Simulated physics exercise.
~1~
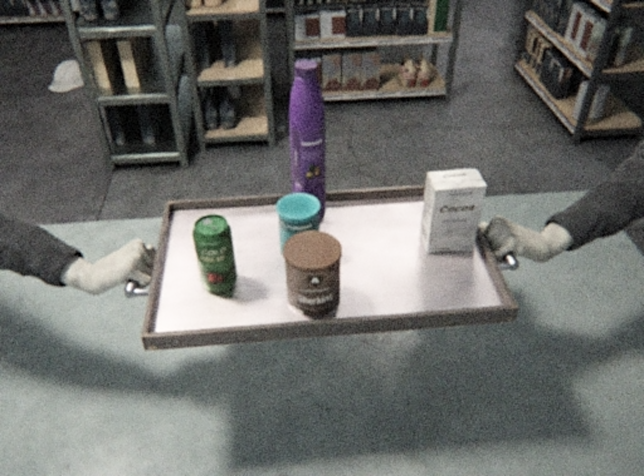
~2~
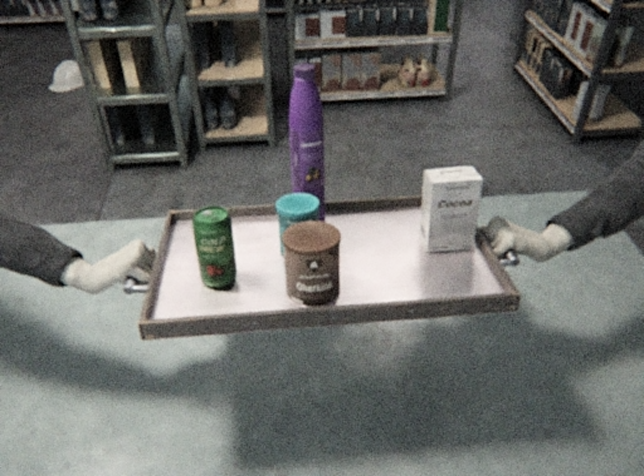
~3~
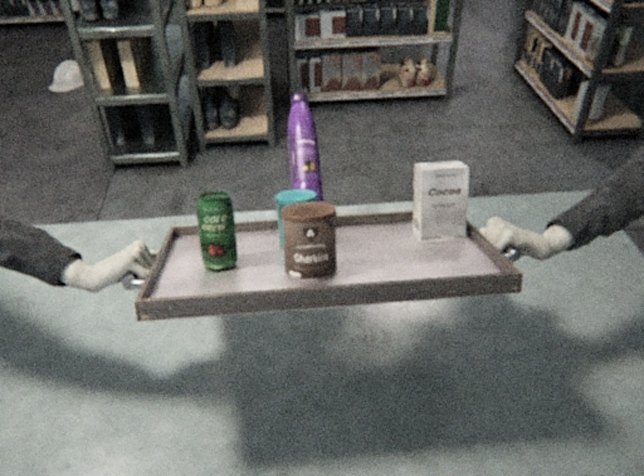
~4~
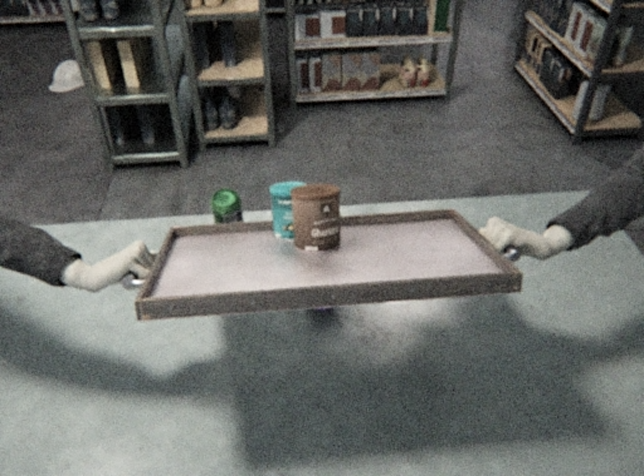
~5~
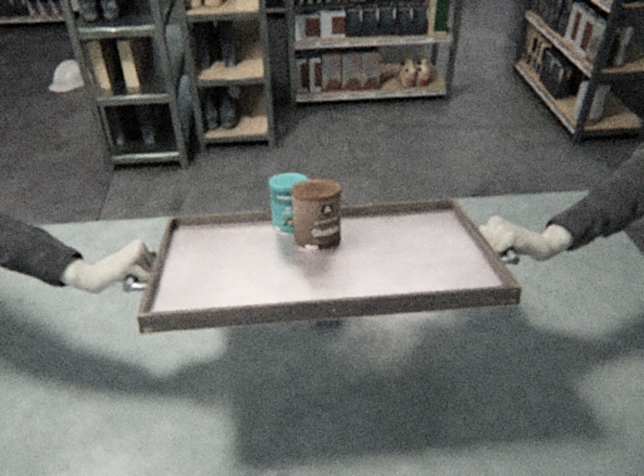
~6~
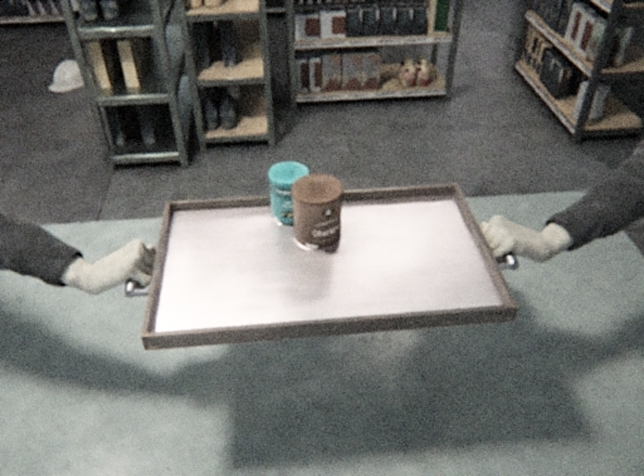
Two gloved hands hold a rimmed serving tray above a pale green surface, seen from slightly above, with stocked shelves standing behind. On it are a green can at left, a tall purple bottle and a turquoise tin near the middle, a brown tin in front, and a white packet at right. The tray tilts, its far edge dipping, and the items slide away from the viewer. The bottle goes over the far side first, then the packet, followed by the upended can. The tray levels again, with only the turquoise and brown tins left, standing near the far rim.
